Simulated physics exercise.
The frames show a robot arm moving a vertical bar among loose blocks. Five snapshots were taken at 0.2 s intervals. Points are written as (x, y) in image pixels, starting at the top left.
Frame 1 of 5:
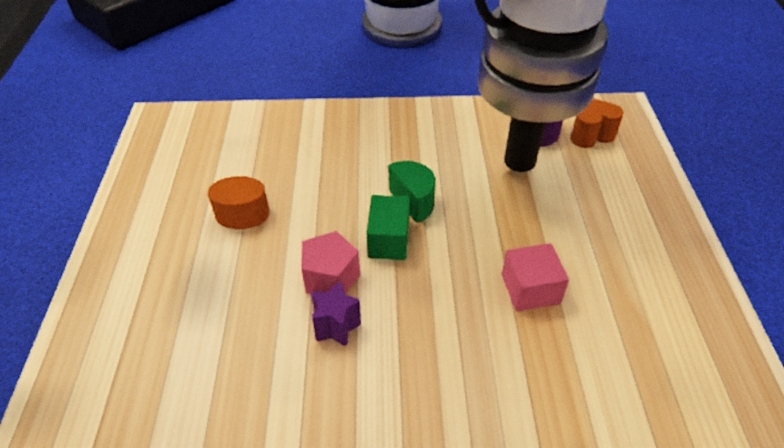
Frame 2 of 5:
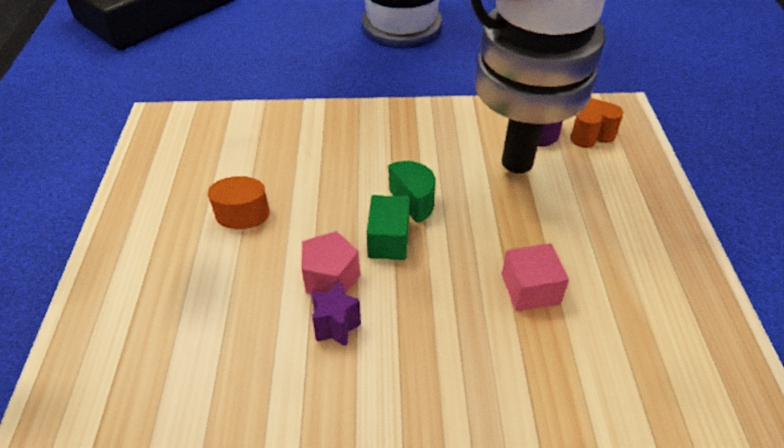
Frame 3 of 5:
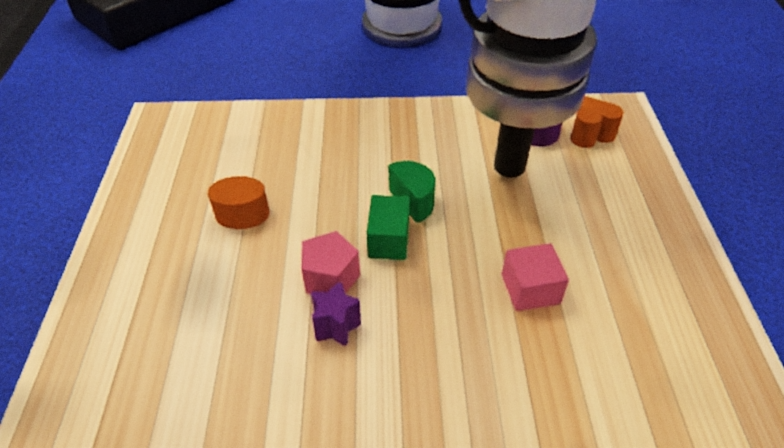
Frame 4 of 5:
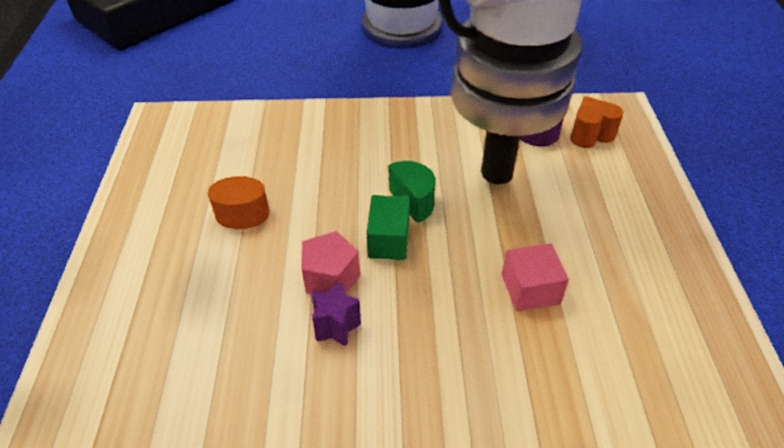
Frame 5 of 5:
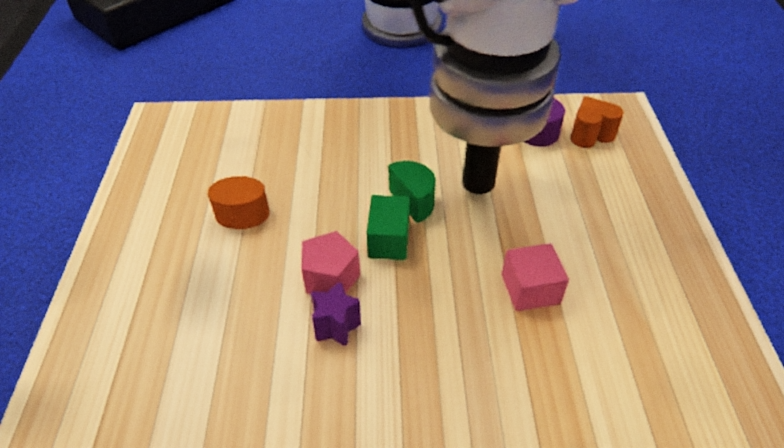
A robot arm with a silver collar and a black vertical bar hangs over a striped wooden board on a blue surface, seen from above at an angle. An orange round block sits left, green blocks, a pink pentagon and a purple star near the middle, a pink block right, and purple and orange pieces behind. The bar slides slightly left and nearer, while the blocks stay still.
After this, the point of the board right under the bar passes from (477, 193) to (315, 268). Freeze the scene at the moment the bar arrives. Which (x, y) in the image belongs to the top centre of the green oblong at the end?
Just about (277, 266).
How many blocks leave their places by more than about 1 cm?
It's going to be three or more.
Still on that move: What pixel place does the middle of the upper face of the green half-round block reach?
Roughly at (388, 177).
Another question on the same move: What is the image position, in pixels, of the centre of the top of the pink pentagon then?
When the path ends, it will be at (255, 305).
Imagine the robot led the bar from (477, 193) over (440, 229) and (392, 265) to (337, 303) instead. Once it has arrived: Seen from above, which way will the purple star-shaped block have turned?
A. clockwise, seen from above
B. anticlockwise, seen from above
Choice B: Anticlockwise, seen from above.
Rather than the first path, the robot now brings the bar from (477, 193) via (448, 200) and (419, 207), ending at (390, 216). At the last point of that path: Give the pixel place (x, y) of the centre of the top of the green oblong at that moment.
So, by the moment the path ends, you'll find the top centre of the green oblong at (362, 223).
The first path, step by step. One third of the way, bar (427, 206); green oblong (374, 217), turned 35° anticlockwise; green half-round block (395, 177), turned 35° clockwise.
Two thirds of the way, bar (372, 231); pink pentagon (309, 265); green oblong (338, 233), turned 45° anticlockwise; green half-round block (388, 177), turned 50° clockwise.
At the end, bar (314, 258); pink pentagon (255, 305), turned 15° anticlockwise; purple star-shaped block (330, 305), turned 15° anticlockwise; green oblong (277, 266), turned 60° anticlockwise; green half-round block (388, 177), turned 50° clockwise.
